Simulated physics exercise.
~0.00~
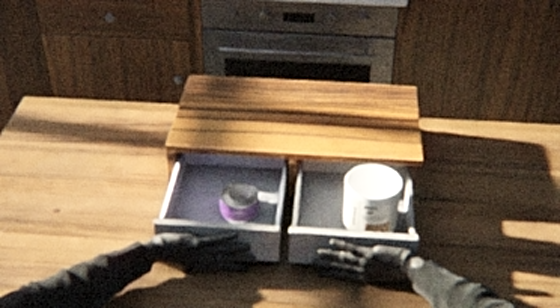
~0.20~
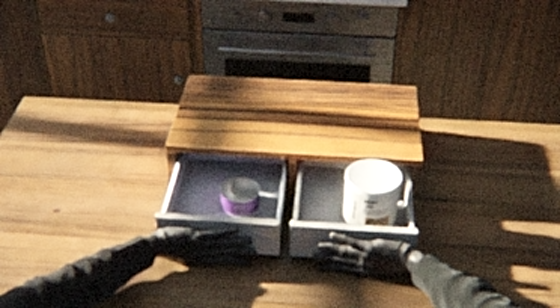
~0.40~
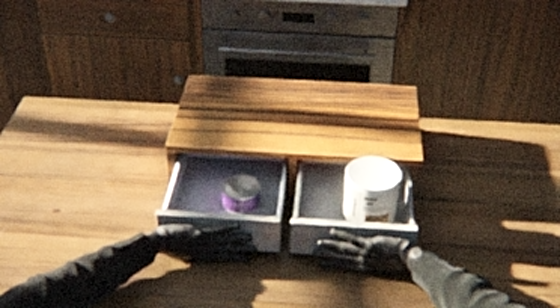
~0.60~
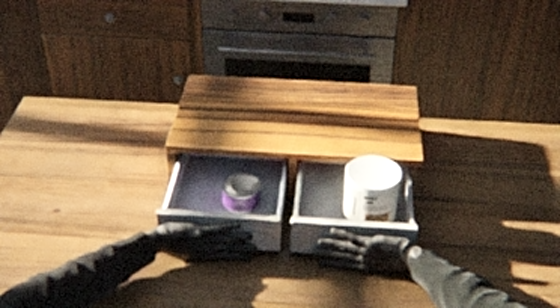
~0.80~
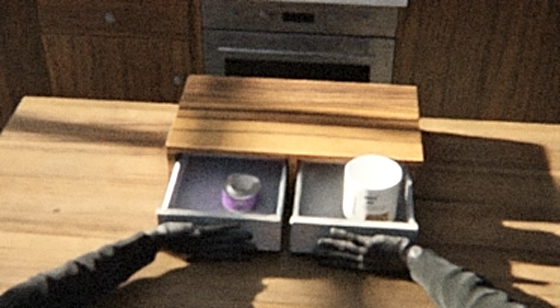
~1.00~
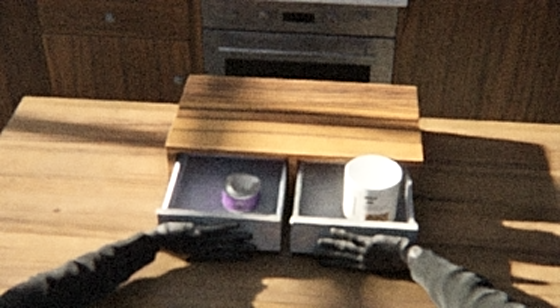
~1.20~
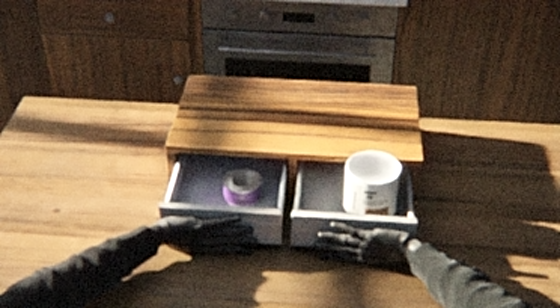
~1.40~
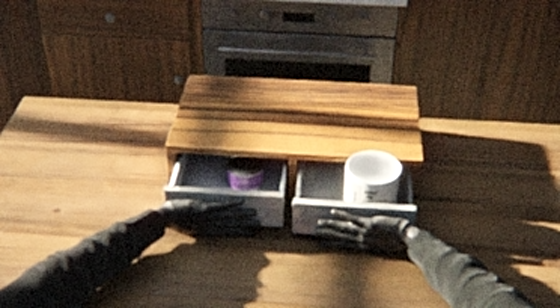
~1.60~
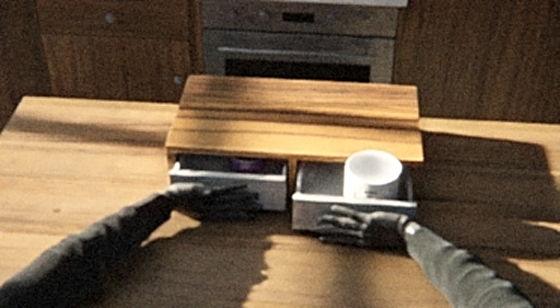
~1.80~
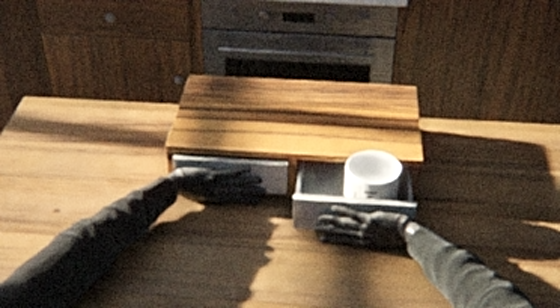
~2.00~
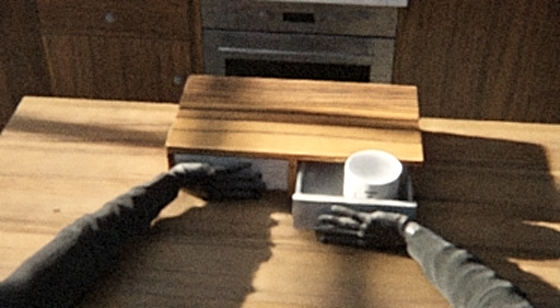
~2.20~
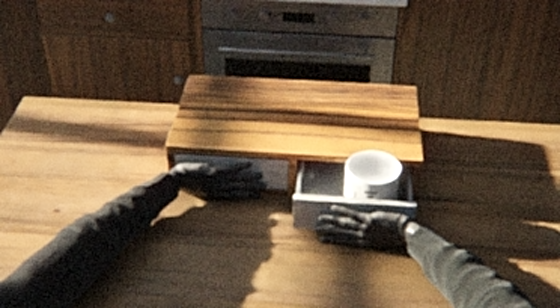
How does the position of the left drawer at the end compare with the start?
At the start the left drawer is pulled out toward the viewer with a purple tin showing inside. By the end it has been pushed back all the way into the low wooden-topped chest.
Two gloved hands push both drawers; the left closes while the right stays partly open.
